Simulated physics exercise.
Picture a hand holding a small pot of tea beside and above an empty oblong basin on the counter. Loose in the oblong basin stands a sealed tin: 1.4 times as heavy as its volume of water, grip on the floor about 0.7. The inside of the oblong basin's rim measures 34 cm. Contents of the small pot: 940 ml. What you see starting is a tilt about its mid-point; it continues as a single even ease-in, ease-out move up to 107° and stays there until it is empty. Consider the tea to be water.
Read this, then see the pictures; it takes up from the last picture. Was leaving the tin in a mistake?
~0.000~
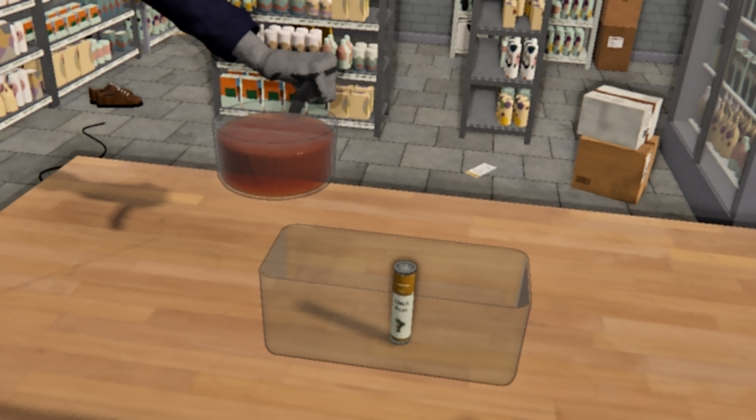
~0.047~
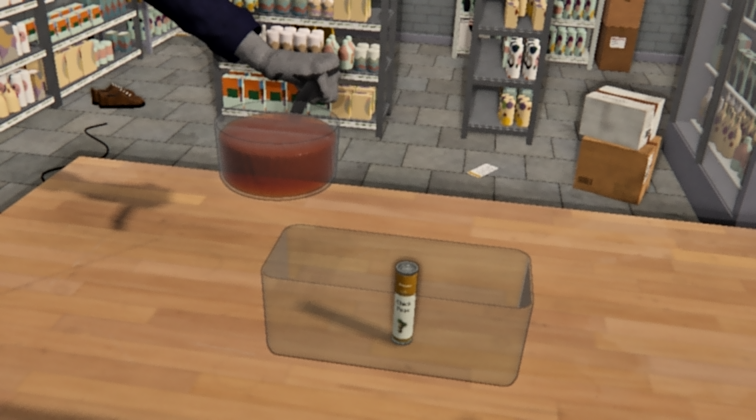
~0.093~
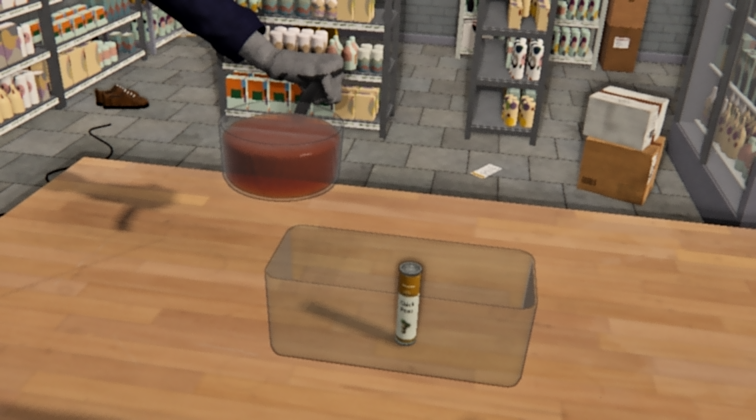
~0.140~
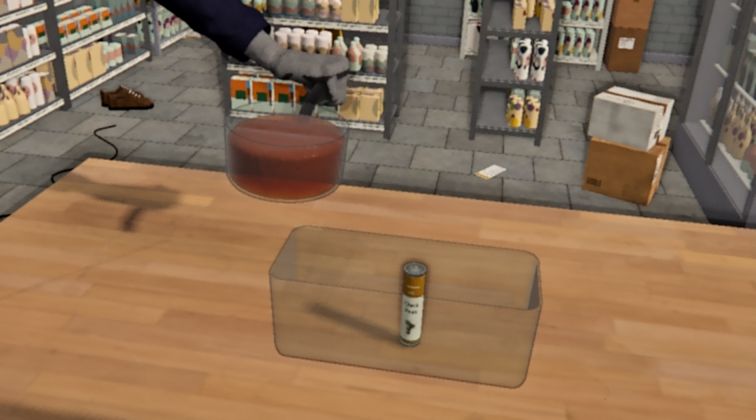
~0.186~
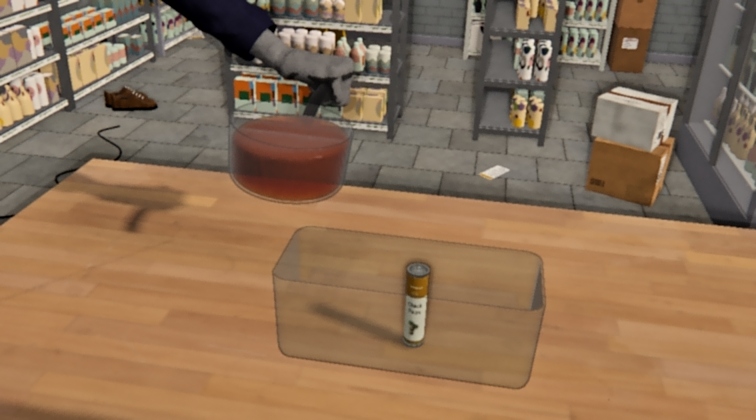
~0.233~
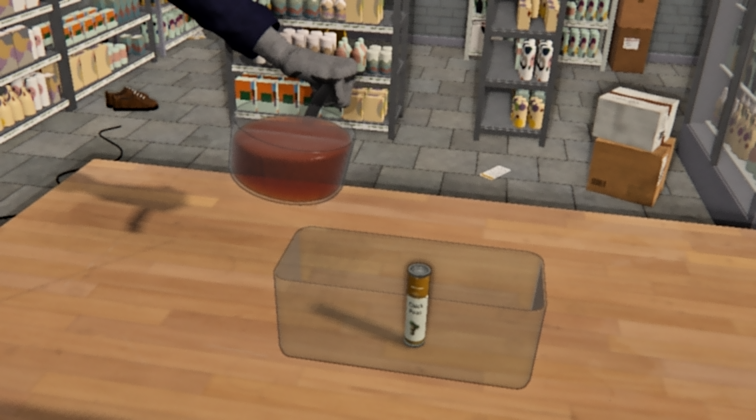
Yes, it gets knocked over.
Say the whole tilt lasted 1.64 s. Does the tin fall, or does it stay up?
The tin stays on its base.
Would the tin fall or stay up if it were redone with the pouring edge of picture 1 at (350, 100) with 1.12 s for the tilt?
Then the tin remains standing.
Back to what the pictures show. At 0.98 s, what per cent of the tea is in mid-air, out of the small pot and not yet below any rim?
Airborne share: Near 9 %.
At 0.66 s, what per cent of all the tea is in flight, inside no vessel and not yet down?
Roughly 32 percent.
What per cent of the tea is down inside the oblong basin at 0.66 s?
Some 12 per cent.
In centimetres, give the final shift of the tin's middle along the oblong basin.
All told, the tin's centre has moved close to 7.5 cm.
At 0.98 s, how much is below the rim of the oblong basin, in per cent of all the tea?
I reckon close to 82 per cent.
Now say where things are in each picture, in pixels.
In the first picture, it leans 0°; its right rim is at (335, 128); the tea meets the walls at (221, 125) and (334, 136); the oblong basin's rim runs from (272, 249) to (529, 280); the tin's top is at (405, 271).
In the second picture, it leans 0°; its right rim is at (338, 129); the tea meets the walls at (223, 125) and (337, 136).
In the third picture, it leans 2°; its right rim is at (342, 131); the tea meets the walls at (227, 125) and (340, 137).
In the fourth picture, it leans 4°; its right rim is at (347, 134); the tea meets the walls at (233, 126) and (345, 139).
In the fifth picture, it leans 7°; its right rim is at (351, 137); the tea meets the walls at (237, 127) and (349, 140).
In the sixth picture, it leans 10°; its right rim is at (353, 141); the tea meets the walls at (238, 128) and (351, 140).
By 0.66 s the tilt is 65° and 57 per cent is still to pour; the tin stands where it began.
By 0.98 s the tilt is 100° and 10 per cent is still to pour; the tin leans 8°.
By 1.30 s the tilt is 107° and 0 per cent is still to pour; the tin lies on its side.
By 1.66 s the tilt is 107° and 0 per cent is still to pour; the tin lies on its side.
At rest the tin lies on its side.
